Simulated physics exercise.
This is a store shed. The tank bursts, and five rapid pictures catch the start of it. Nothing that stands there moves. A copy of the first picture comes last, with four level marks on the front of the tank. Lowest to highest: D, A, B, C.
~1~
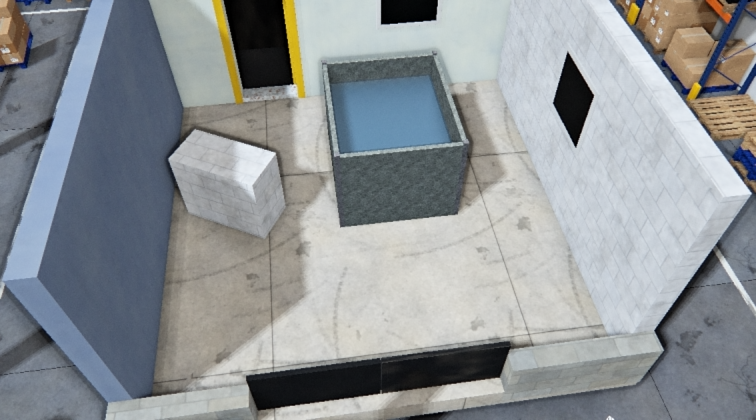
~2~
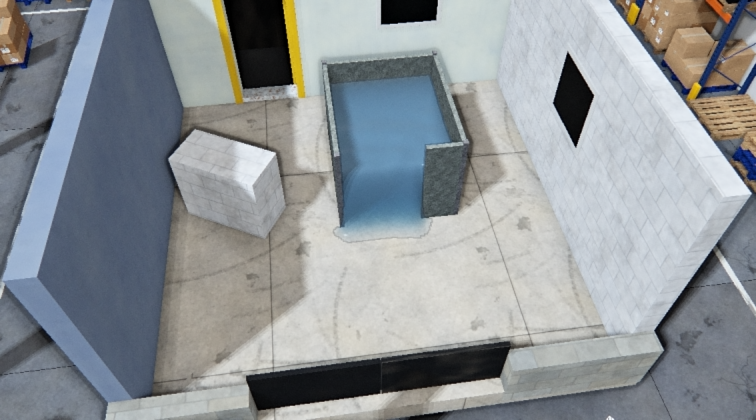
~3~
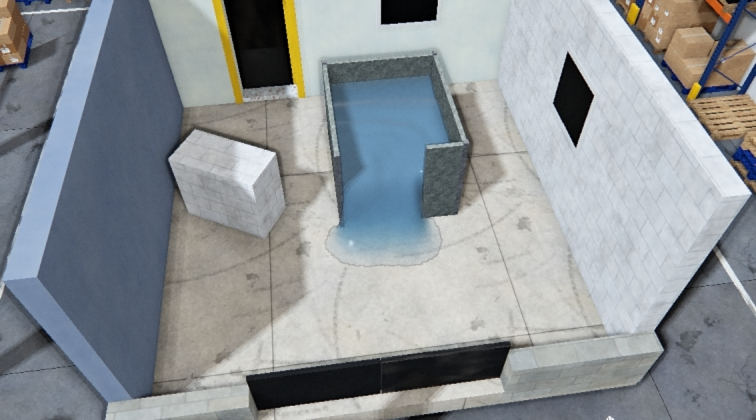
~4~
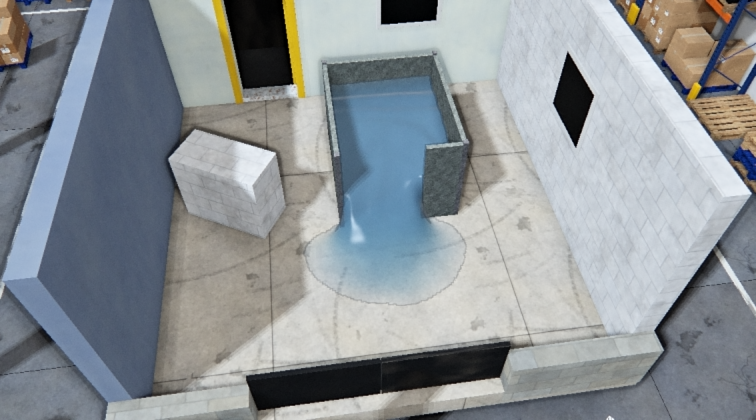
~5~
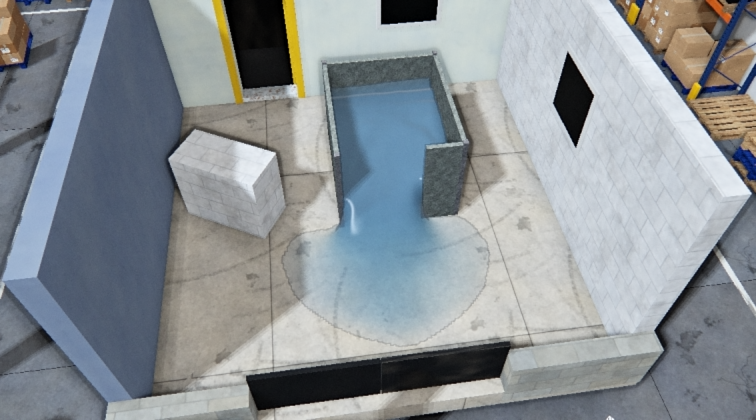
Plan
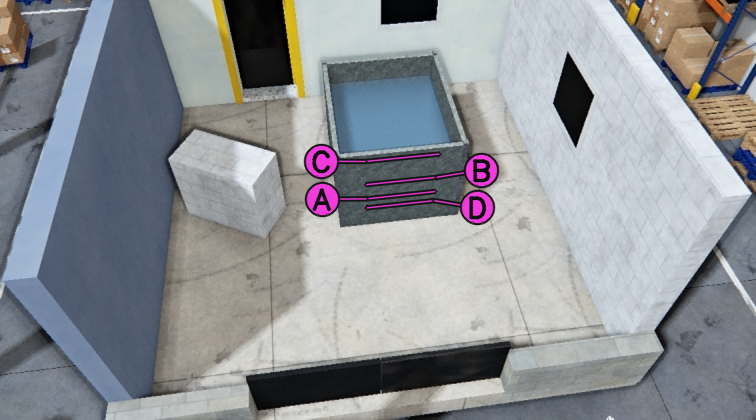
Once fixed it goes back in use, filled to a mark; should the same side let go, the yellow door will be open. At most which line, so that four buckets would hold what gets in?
It is B.
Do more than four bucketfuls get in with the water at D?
No, that is safe.
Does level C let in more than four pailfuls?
Yes, it does.
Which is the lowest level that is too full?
That is level C.
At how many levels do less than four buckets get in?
Three.
On the marked copy, A at (401, 195); B at (401, 180); C at (402, 157); D at (400, 204); from the bottom up D, A, B, C.
Choosing A, nothing gets over.
Choosing B, a bucket or two gets in.
Choosing C, about 13 bucketfuls get in.
Choosing D, nothing gets over.
